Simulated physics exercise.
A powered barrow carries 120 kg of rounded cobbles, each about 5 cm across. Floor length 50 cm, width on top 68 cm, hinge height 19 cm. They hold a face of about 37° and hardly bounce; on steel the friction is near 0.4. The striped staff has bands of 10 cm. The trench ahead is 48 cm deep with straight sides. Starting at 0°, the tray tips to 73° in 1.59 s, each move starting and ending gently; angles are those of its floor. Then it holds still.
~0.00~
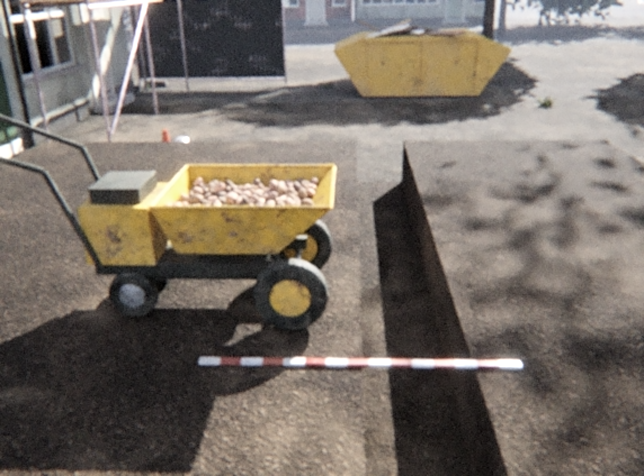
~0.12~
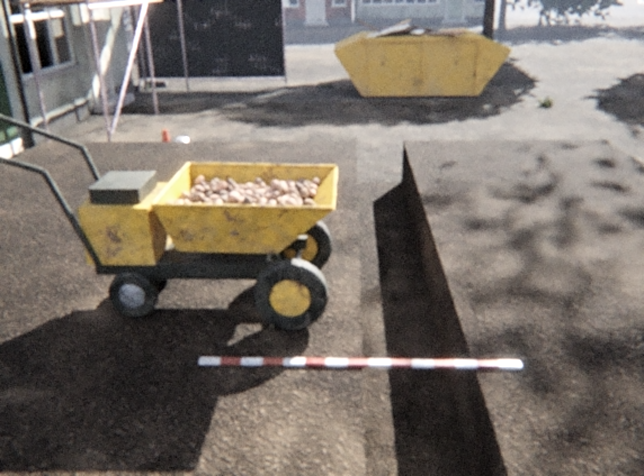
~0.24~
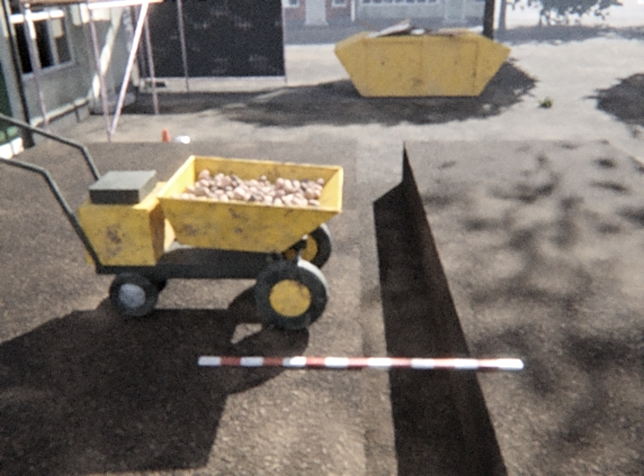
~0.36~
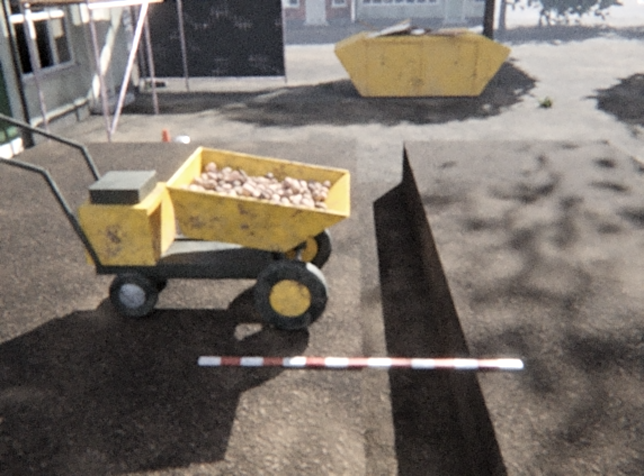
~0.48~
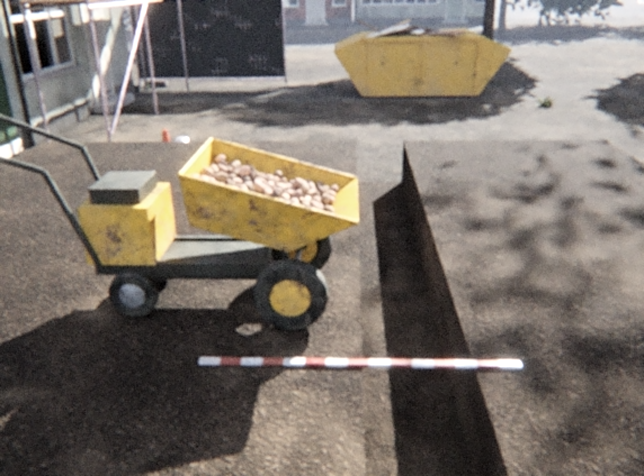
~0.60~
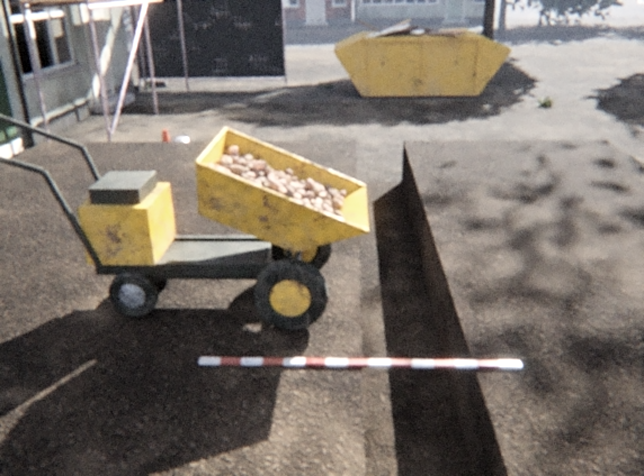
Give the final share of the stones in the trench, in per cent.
About 99 per cent.
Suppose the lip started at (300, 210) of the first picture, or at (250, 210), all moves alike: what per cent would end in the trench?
Near 100 per cent from the first place, 65 from the second.
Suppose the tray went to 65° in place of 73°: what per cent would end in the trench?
Then about 95 per cent.
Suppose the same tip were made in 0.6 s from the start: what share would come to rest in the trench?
Then about 85 per cent.
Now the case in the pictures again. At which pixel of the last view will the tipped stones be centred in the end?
Their middle is at about (419, 360).
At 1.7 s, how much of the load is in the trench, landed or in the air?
Some 70 per cent.
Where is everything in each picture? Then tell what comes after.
Lip at (331, 208), floor tilted 0°, highest stones at (244, 190), in the first frame.
Lip at (333, 209), floor tilted 1°, highest stones at (246, 189); the stones move at 0.2 m/s on average, in the second frame.
Lip at (339, 211), floor tilted 4°, highest stones at (234, 186); the stones move at 0.3 m/s on average, in the third frame.
The tray is at 10°, its lip at (348, 216); the top of the load is at (215, 178); the stones move at 0.4 m/s on average, in the fourth frame.
Lip at (358, 223), floor tilted 16°, highest stones at (222, 170); the stones move at 0.5 m/s on average, in the fifth frame.
Lip at (368, 232), floor tilted 23°, highest stones at (234, 161); the stones move at 0.5 m/s on average, in the sixth frame.
After 1.2 s the floor is at 61°; 99 % in the tray, 1 % in the trench; the foremost stones are at (407, 270).
After 1.7 s the floor is at 73°; 27 % in the tray, 72 % in the trench, 1 % past the trench; the foremost stones are at (480, 298).
After 2.0 s the floor is at 73°; 4 % in the tray, 95 % in the trench, 1 % past the trench; the foremost stones are at (515, 305).
After 4.0 s the floor is at 73°; 0 % in the tray, 99 % in the trench, 1 % past the trench; the foremost stones are at (523, 305).
